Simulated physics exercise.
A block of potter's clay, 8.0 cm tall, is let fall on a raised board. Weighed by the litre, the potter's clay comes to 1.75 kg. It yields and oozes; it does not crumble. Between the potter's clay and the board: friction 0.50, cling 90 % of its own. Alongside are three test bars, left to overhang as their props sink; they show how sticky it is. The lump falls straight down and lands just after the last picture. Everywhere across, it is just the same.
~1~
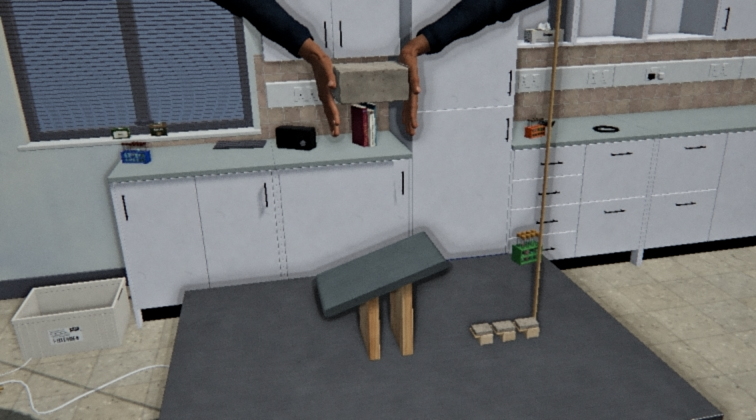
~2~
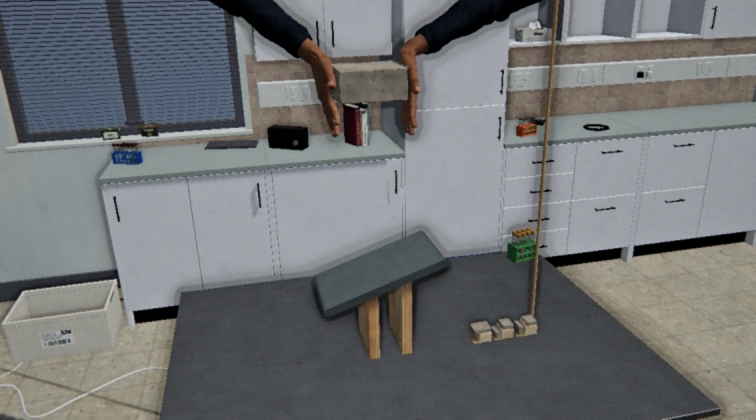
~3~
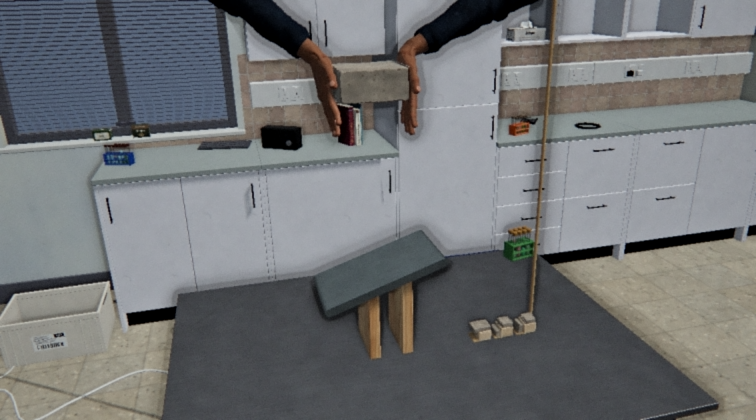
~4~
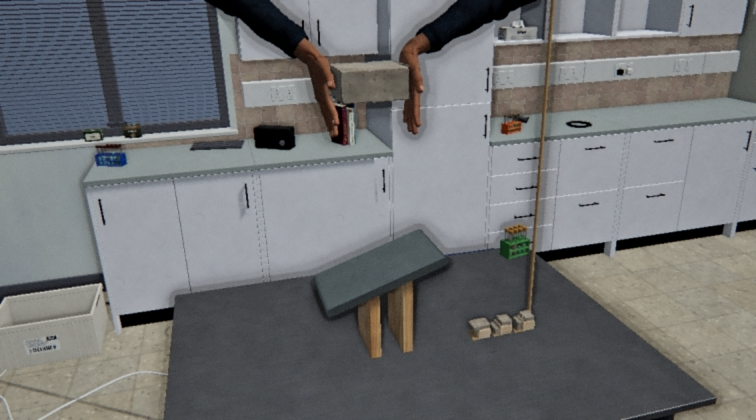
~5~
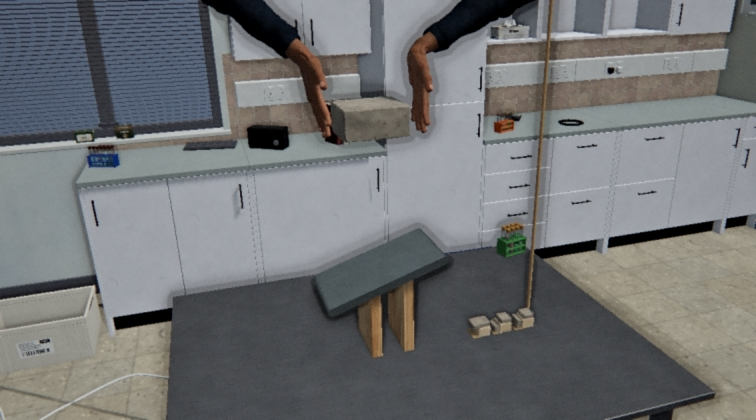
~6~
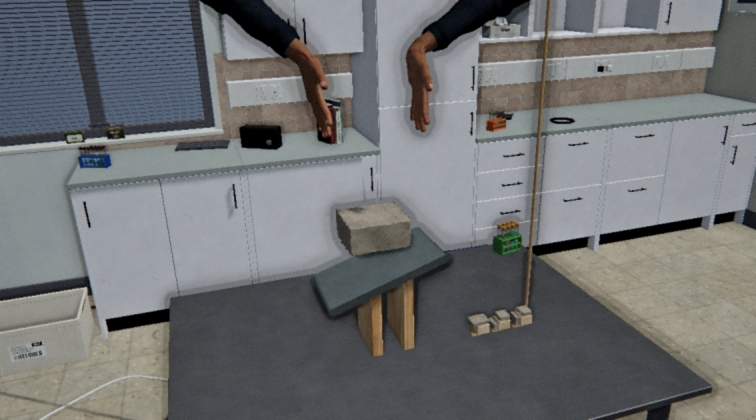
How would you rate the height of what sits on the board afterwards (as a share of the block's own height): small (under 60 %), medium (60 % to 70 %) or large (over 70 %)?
Roughly medium.
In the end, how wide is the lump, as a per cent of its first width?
I'd put it at some 160 %.
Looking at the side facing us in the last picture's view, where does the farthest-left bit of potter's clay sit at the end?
At roughly (328, 304).
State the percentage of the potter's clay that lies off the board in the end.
Some 25 percent lies off the board.
Another 0.11 s on from the sixth picture, it stands 65 % of its first height and none has gone off the board.
Another 0.24 s on from the sixth picture, it stands 64 % of its first height and 9 % has gone off the board.
Another 0.38 s on from the sixth picture, it stands 64 % of its first height and 18 % has gone off the board.
Another 0.51 s on from the sixth picture, it stands 63 % of its first height and 23 % has gone off the board.
Another 0.66 s on from the sixth picture, at the end, it stands 63 % of its first height and 23 % has gone off the board.
